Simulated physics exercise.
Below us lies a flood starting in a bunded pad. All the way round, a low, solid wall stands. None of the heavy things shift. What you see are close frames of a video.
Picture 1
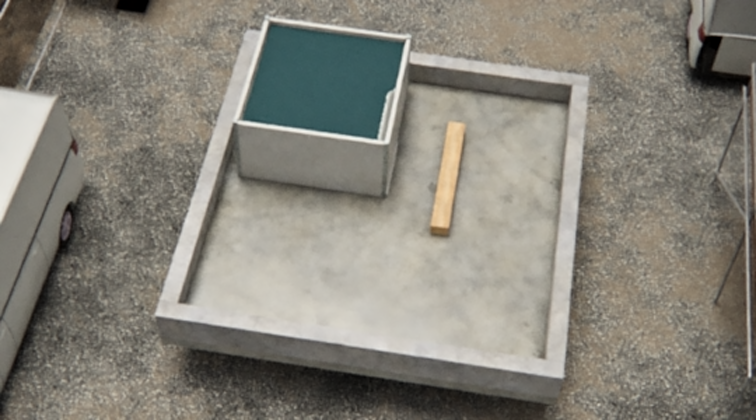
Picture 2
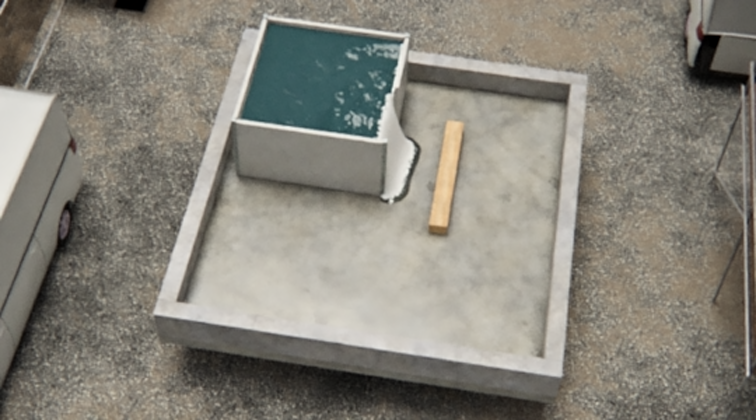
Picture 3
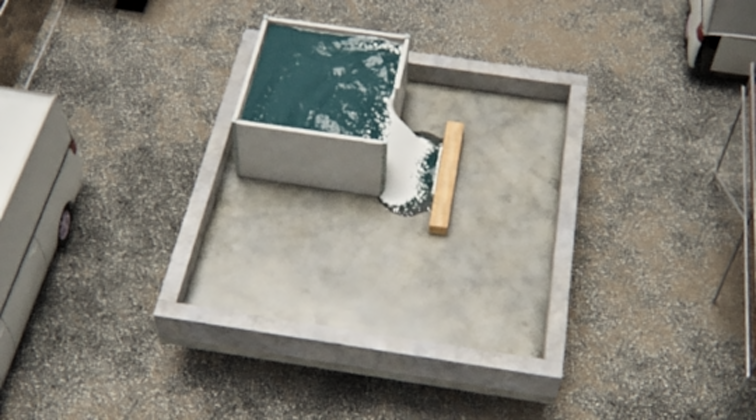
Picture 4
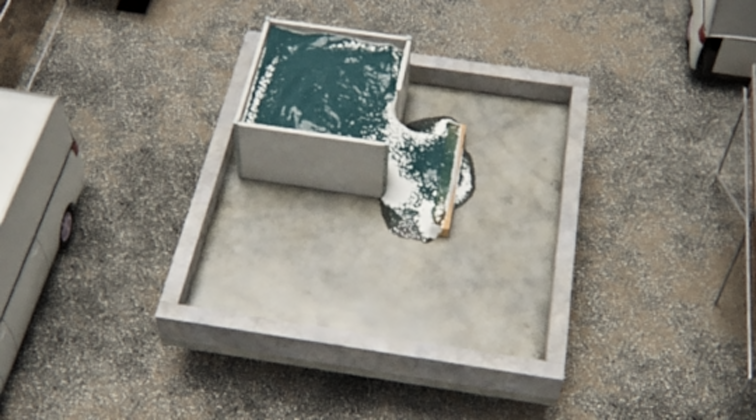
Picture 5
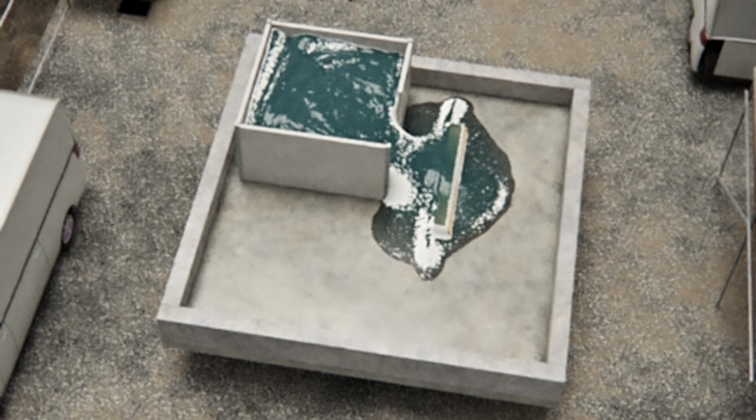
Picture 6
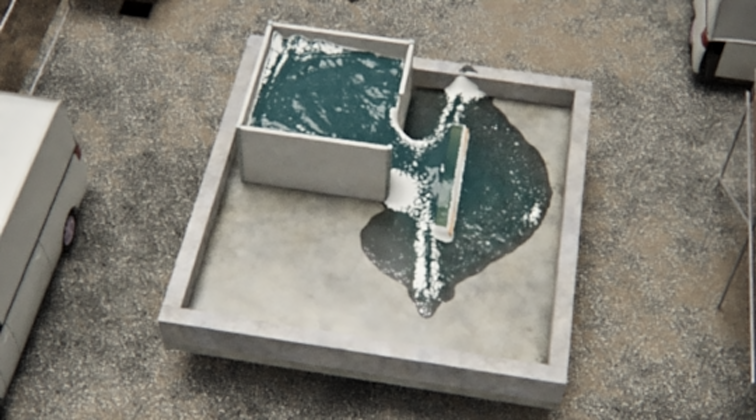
At the start, dark green water sits still in a square tank inside a low-walled concrete pad, beside a wooden beam. Water then pours through a gap in the tank's right side, foams against the beam and washes over it, then spreads around it in a widening dark pool across the pad.
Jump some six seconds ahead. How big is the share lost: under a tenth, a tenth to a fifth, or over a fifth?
Minor, sub-tenth.
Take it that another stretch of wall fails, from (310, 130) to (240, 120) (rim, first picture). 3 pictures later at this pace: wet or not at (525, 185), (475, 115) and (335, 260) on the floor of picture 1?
Spared, spared, soaked.
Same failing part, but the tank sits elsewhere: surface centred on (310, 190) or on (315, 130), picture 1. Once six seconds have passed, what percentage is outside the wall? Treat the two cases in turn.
Log: 10 percent, 6 percent, in order.
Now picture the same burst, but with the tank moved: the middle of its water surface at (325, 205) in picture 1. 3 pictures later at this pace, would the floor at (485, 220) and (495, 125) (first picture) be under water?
One after the other: Under water, not flooded.
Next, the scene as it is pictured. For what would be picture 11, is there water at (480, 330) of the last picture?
Following the spread, that spot ends up waterlogged.
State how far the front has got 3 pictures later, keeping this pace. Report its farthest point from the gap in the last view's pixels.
Somewhere near (489, 371).
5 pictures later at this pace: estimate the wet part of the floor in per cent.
About 65 per cent.
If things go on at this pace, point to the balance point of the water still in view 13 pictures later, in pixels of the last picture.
My reading is close to (412, 185).
A moment on, water covers 50 % of the floor; the low wall has let 0 % over.
Next, water covers 55 % of the floor; the low wall has let 0 % over.
Then, water covers 65 % of the floor; the low wall has let 1 % over.
Later, water covers 75 % of the floor; the low wall has let 2 % over.
In the end, water covers 85 % of the floor; the low wall has let 2 % over.
